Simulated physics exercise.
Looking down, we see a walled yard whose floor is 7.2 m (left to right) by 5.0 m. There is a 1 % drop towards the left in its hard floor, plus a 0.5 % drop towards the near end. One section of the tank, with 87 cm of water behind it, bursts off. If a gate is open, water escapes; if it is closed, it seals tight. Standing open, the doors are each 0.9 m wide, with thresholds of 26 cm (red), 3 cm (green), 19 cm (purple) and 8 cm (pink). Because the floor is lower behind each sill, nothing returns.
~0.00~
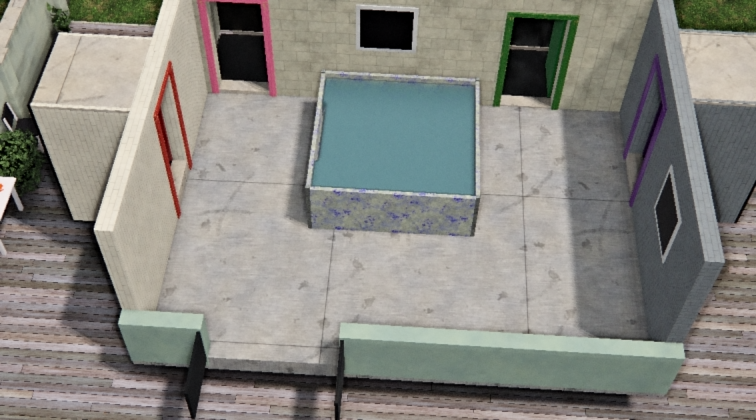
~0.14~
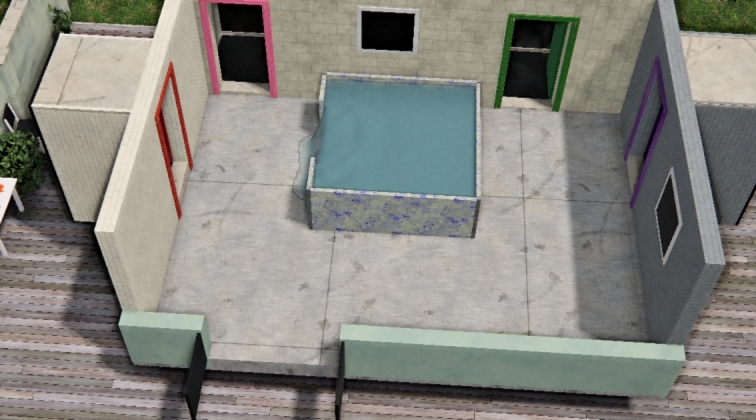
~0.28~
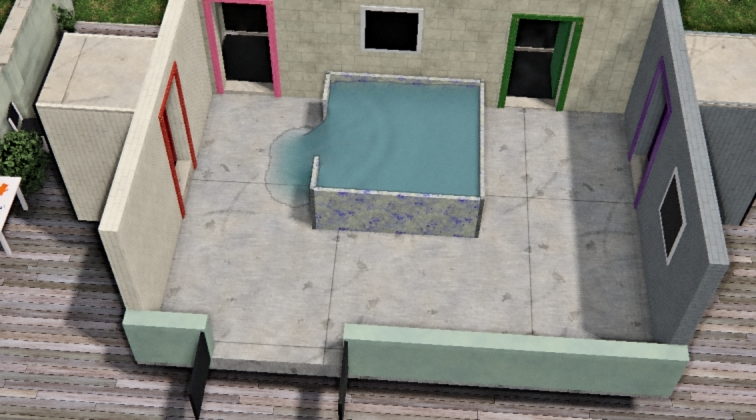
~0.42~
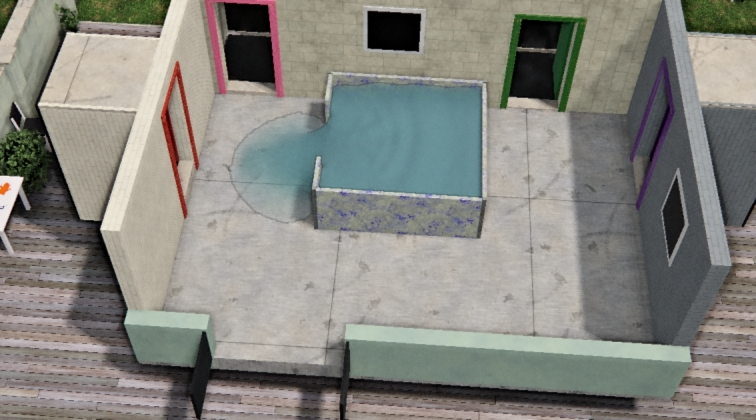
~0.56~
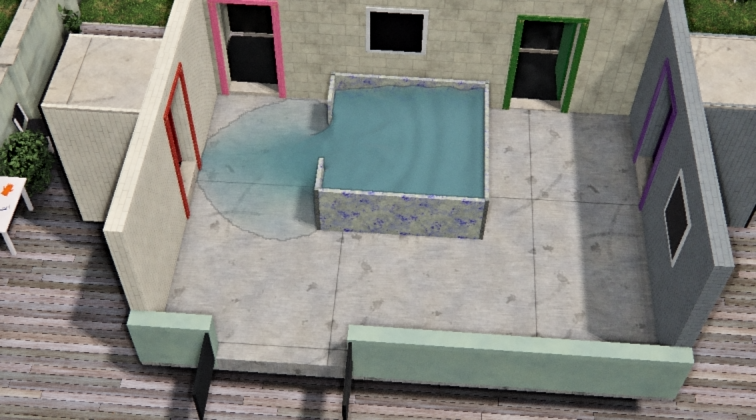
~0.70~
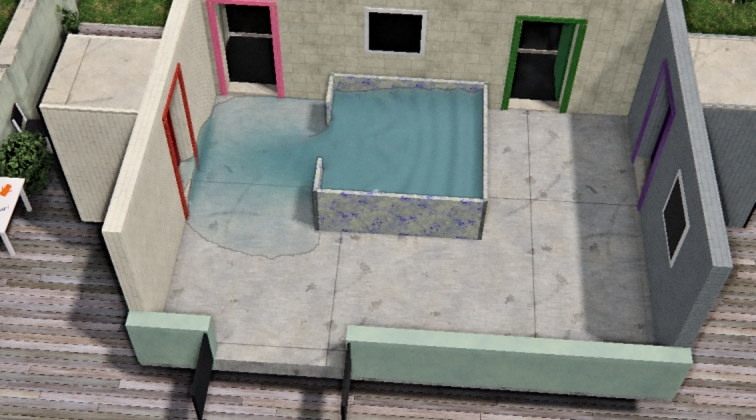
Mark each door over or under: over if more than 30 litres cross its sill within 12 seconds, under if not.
Marks: Red door: Over; green door: Under; purple door: Under; pink door: Over.
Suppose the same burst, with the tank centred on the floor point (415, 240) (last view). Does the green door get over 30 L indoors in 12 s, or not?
Then: Green past it.
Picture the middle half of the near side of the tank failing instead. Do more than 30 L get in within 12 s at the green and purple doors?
Against that limit the green door gives a greater amount and the purple door gives a lower amount.
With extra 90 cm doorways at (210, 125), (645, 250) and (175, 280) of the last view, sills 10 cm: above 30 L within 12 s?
Door 1: Higher; door 2: Lower; door 3: Higher.
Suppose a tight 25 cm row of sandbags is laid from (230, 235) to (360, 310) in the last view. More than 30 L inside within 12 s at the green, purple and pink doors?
Green within the limit, purple within the limit, pink exceeded.
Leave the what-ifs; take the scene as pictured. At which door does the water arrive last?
The answer is the purple door.
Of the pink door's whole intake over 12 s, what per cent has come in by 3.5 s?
Share by then: ~ 50 %.
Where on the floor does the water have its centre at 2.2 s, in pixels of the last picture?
At roughly (336, 179).
After 1.4 s water covers 25 % of the floor and is deepest (70 cm) near (215, 101); red door 50 cm at the sill, 59 L in, green door not reached, purple door not reached, pink door 32 cm at the sill, 21 L in.
After 2.2 s water covers 30 % of the floor and is deepest (52 cm) near (211, 163); red door 47 cm at the sill, 163 L in, green door not reached, purple door not reached, pink door 36 cm at the sill, 191 L in.
After 3.5 s water covers 45 % of the floor and is deepest (39 cm) near (157, 340); red door 32 cm at the sill, 249 L in, green door not reached, purple door not reached, pink door 29 cm at the sill, 466 L in.
After 7.0 s water covers 90 % of the floor and is deepest (25 cm) near (160, 330); red door 22 cm at the sill, 281 L in, green door 4 cm at the sill, 3 L in, purple door 4 cm at the sill, 0 L in, pink door 19 cm at the sill, 824 L in.
After 12.0 s water covers 100 % of the floor and is deepest (17 cm) near (157, 340); red door 14 cm at the sill, 281 L in, green door 7 cm at the sill, 11 L in, purple door 7 cm at the sill, 0 L in, pink door 11 cm at the sill, 950 L in.
